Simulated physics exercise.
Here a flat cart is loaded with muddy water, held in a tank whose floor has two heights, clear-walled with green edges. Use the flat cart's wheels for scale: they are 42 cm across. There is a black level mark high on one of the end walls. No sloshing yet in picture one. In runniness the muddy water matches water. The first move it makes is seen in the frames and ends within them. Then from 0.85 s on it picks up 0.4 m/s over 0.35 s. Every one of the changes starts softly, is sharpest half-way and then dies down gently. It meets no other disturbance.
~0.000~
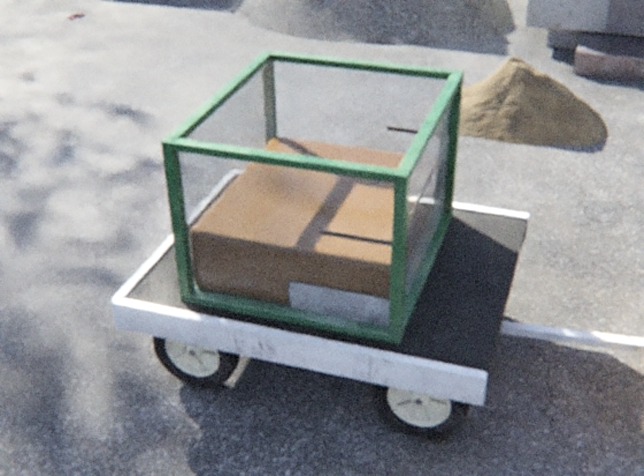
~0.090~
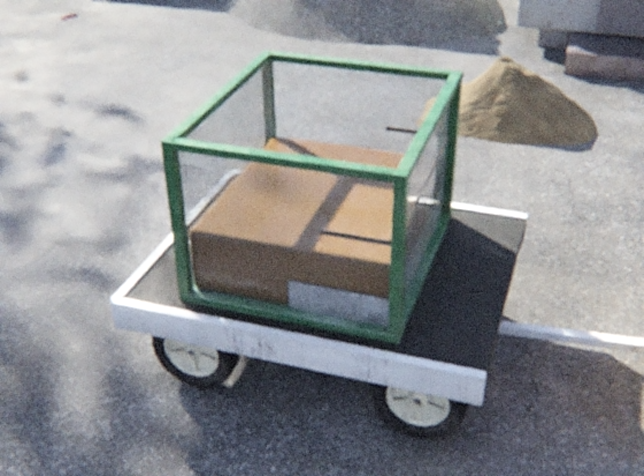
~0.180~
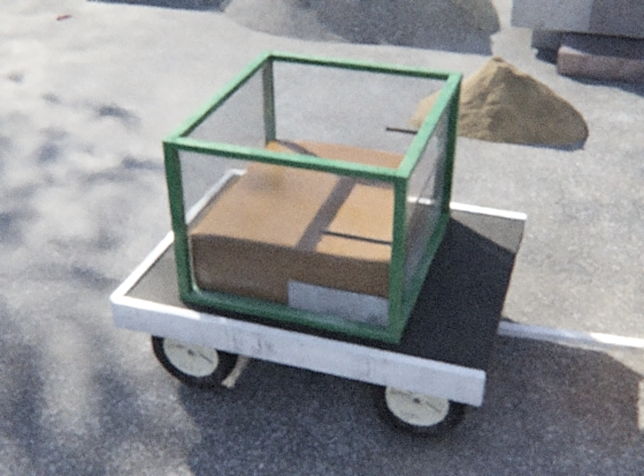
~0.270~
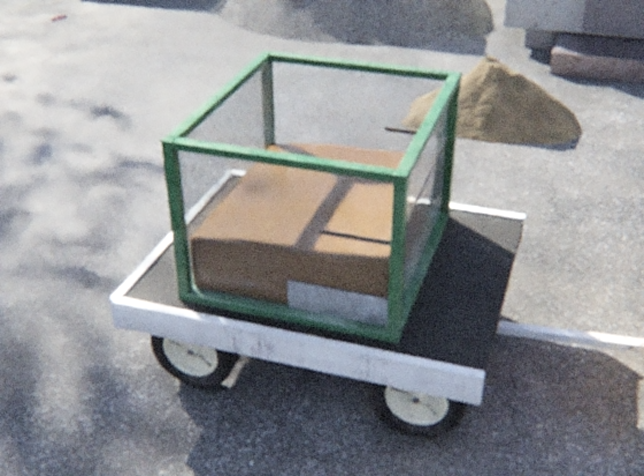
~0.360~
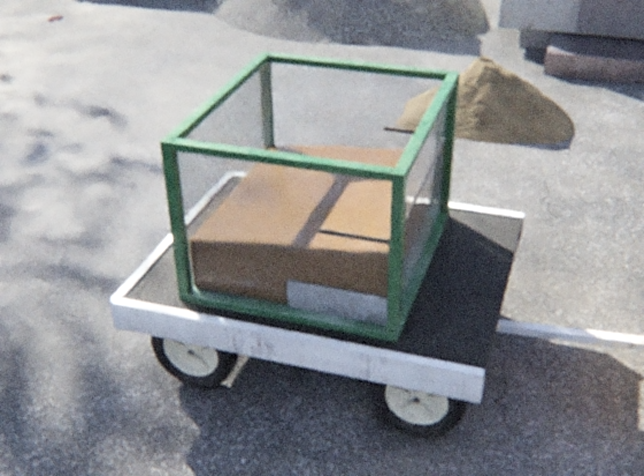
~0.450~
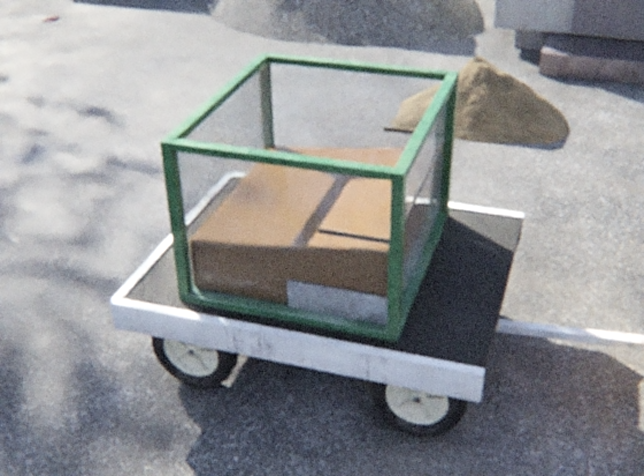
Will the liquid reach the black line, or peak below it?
It clears it.
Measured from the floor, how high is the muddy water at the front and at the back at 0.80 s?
Level, front = 32 cm; level, back = 30 cm.
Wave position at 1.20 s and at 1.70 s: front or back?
First time: Rear; second time: Forward.
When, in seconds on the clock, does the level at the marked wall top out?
I'd say close to 1.9 seconds.
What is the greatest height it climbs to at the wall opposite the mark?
Somewhere near 44 cm, I'd say.
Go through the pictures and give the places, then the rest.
In the first frame, the muddy water reaches (380, 253) at the front end; it reaches (212, 225) at the back end; no slope yet; edge of the step at (340, 291); the front is on the right, levels are read along the near wall; the black line, on the front wall, is at (369, 240); a wheel hub at (189, 357).
In the second frame, the muddy water reaches (380, 253) at the front end; it reaches (211, 224) at the back end; no slope yet.
In the third frame, the muddy water reaches (380, 251) at the front end; it reaches (211, 224) at the back end; hardly any slope.
In the fourth frame, the muddy water reaches (379, 246) at the front end; it reaches (211, 231) at the back end; it is heaped 5° towards the front.
In the fifth frame, the muddy water reaches (211, 233) at the back end; it is heaped 7° towards the front.
In the sixth frame, the muddy water reaches (211, 233) at the back end; it is heaped 8° towards the front; a wheel hub at (188, 356).
After 0.80 s it stands 30 cm high behind and 31 cm in front; all of it is still inside.
After 1.20 s it stands 41 cm high behind and 23 cm in front; all of it is still inside.
After 1.70 s it stands 28 cm high behind and 33 cm in front; all of it is still inside.
After 4.18 s the waves are smaller; the highest at the front wall was 52 cm, at 1.90 s, against a line at 42 cm.
